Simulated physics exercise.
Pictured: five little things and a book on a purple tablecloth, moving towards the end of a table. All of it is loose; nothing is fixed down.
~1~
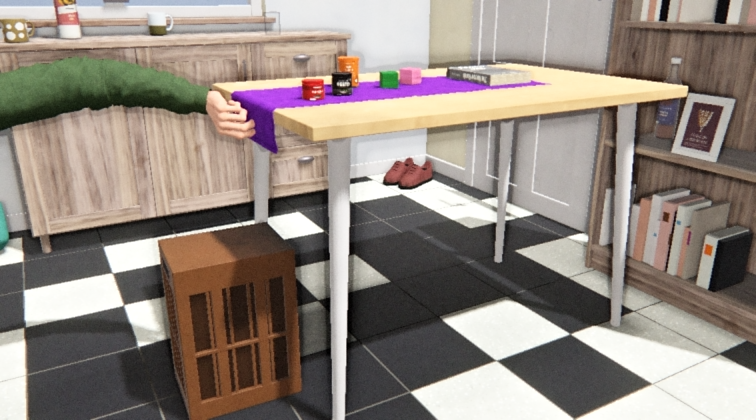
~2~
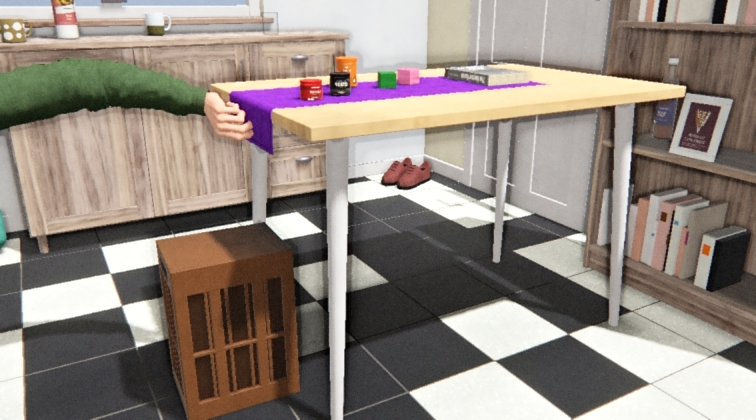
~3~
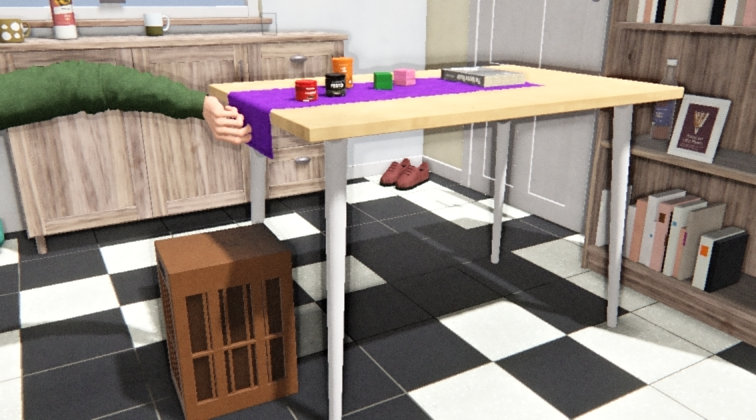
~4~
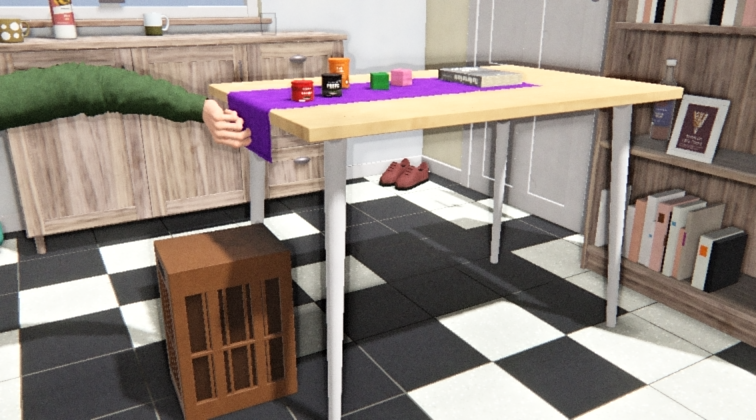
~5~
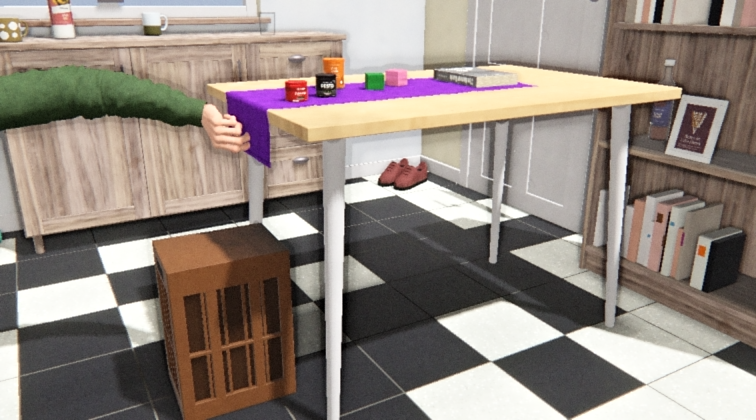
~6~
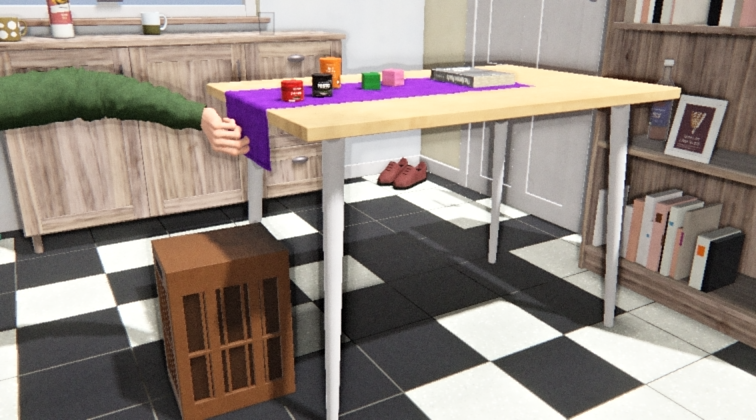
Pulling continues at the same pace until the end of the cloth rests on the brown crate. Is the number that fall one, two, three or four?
Number down: Two.
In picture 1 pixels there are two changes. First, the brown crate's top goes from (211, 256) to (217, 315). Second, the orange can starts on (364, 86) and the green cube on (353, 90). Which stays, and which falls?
Outcome for the orange can: It is lost. Outcome for the green cube: It is lost.
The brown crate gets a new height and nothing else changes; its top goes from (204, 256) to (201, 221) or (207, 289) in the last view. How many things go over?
Over the edge: 1, then 3.
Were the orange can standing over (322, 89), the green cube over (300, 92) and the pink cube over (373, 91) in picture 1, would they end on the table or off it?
Short version: Orange can drops, green cube drops, pink cube stays.
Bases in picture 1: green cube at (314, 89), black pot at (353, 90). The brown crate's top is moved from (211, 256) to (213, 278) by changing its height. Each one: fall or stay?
The green cube is lost; the black pot is lost.
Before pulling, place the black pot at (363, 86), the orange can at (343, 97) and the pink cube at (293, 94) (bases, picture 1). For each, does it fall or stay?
Black pot stays, orange can gone, pink cube gone.
Soon after, hem near (249, 186); all still up.
After that, hem near (250, 222); red pot gone.
And then, hem on the crate; red pot and black pot gone.
In the end, hem on the crate; red pot and black pot gone. Over the edge go two.
